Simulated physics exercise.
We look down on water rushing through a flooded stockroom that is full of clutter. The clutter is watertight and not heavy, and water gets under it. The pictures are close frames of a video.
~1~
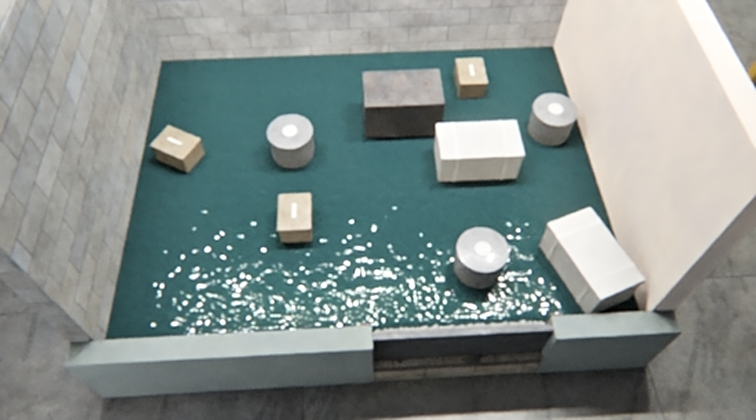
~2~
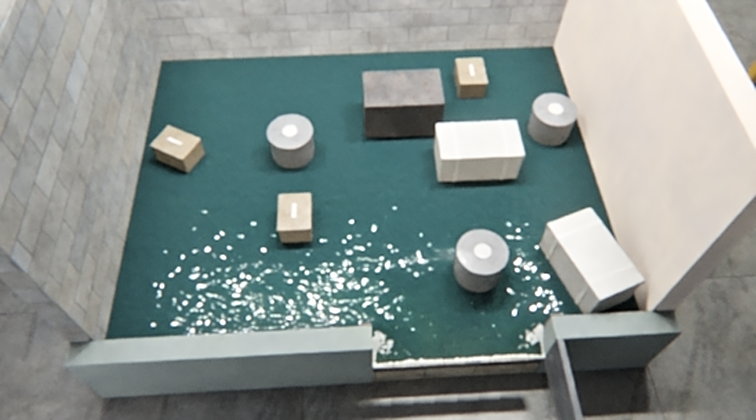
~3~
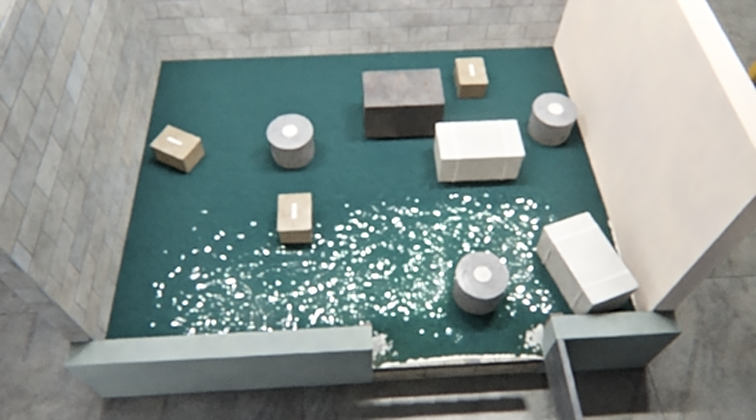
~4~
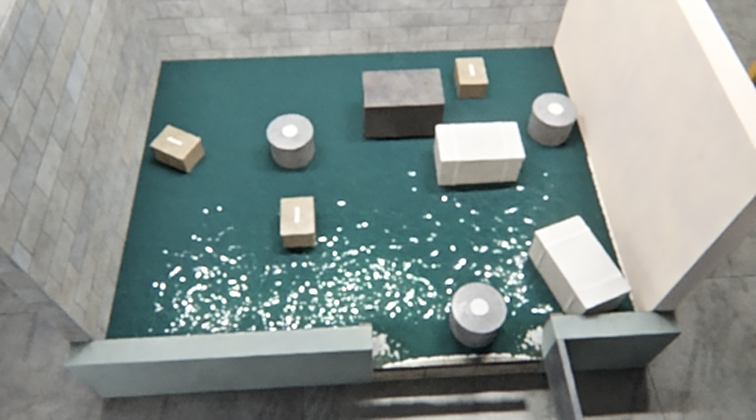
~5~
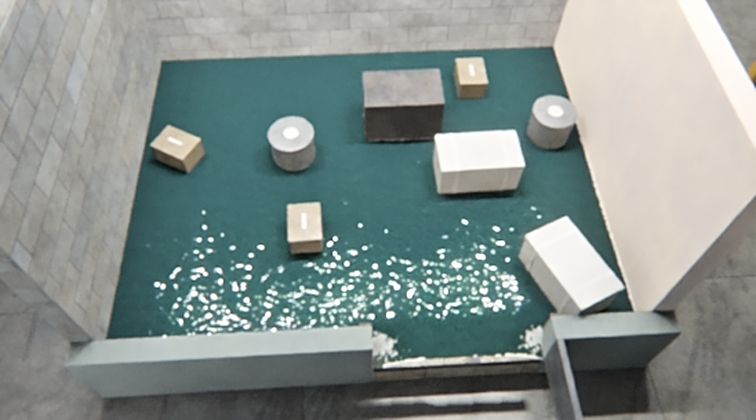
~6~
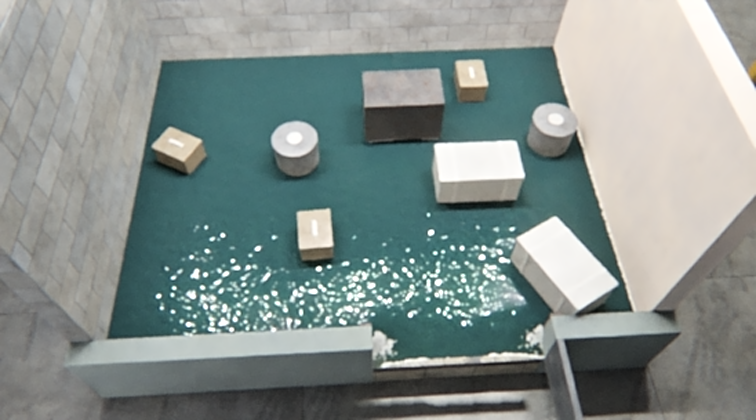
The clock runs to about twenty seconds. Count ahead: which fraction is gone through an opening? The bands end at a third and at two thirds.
It is two thirds or more.
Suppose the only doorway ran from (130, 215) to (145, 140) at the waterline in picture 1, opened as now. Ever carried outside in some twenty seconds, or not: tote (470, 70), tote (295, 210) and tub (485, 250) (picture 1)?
One after the other: Stays, carried outside, stays.
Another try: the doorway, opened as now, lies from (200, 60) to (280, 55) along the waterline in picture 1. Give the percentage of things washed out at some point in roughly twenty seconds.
Close to 50 %.
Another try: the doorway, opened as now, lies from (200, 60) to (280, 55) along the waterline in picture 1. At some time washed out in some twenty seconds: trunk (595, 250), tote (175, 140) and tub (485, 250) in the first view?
As listed: Inside, yes, no.
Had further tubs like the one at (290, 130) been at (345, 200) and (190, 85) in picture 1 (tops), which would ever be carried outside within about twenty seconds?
As listed: Gone, kept in.
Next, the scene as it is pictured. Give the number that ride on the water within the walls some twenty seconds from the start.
1 of them.
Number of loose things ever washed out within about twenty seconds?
I count 7.
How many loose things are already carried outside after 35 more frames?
I count 6.
A moment on, 1 of 8 are out; 7 afloat.
Next, 4 of 8 are out; 4 afloat.
Later, 6 of 8 are out; 2 afloat.
In the end, 7 of 8 are out; 1 afloat.
